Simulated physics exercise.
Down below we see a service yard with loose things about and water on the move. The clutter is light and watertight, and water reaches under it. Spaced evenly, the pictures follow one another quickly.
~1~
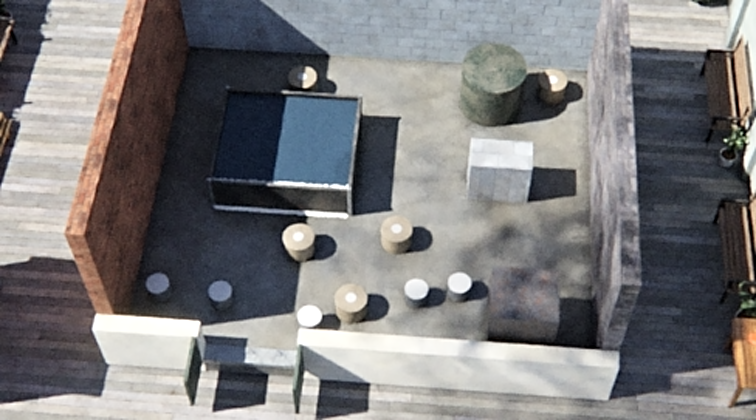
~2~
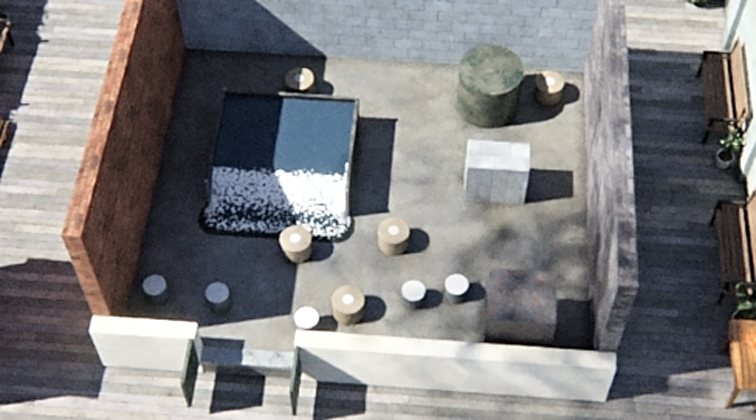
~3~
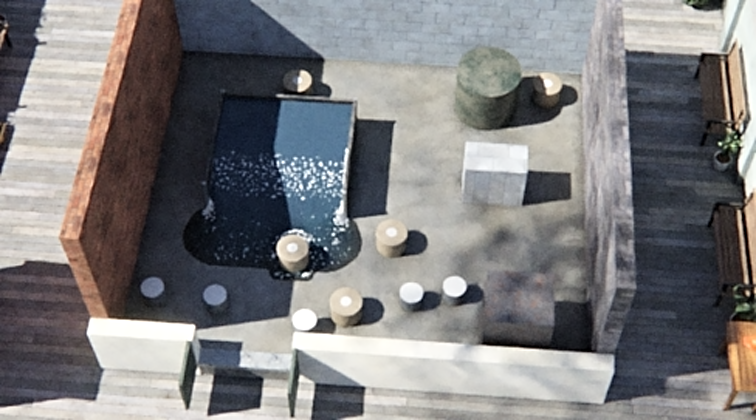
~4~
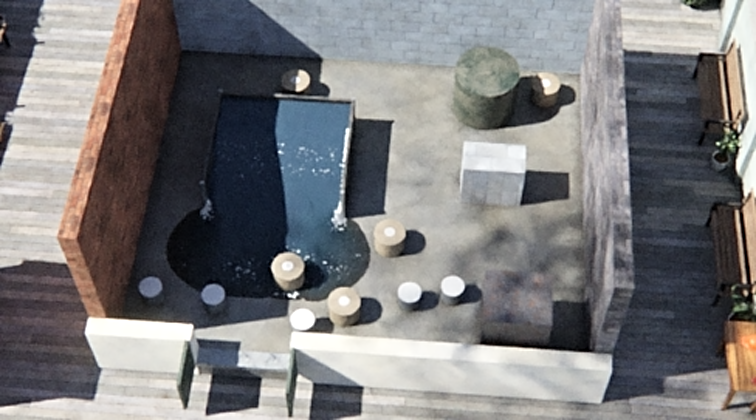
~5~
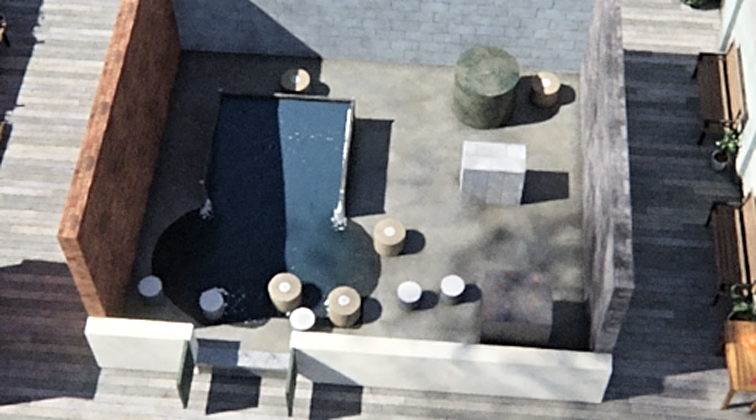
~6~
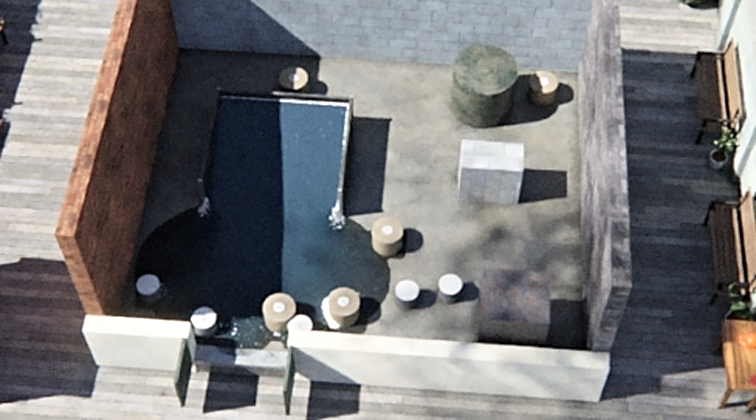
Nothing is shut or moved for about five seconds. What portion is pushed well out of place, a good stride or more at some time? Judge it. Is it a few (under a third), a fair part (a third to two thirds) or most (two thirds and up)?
Most.
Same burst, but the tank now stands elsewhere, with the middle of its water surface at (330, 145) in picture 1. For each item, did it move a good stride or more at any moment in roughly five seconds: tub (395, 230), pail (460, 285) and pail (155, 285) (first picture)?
The three, one by one: Past that mark, past that mark and past that mark.
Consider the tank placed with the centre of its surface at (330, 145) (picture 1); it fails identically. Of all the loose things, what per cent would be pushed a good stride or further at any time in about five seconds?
I make it 80 per cent.
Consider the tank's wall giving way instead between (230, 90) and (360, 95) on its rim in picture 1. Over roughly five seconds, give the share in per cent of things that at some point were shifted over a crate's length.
About 50 %.
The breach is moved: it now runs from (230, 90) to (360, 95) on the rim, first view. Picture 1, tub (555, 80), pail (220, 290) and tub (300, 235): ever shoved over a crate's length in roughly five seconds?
In turn: Moved that far, moved that far, stayed within it.
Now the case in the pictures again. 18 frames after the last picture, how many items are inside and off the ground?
It adds up to 1.
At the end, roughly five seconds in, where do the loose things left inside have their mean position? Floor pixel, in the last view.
The average lands at about (379, 173).
A moment on, 3 of 10 are well off their spots; 2 afloat.
Next, 5 of 10 are well off their spots; 4 afloat.
Later, 7 of 10 are well off their spots; 1 afloat.
In the end, 7 of 10 are well off their spots, and 7 have been at some point; 1 afloat.
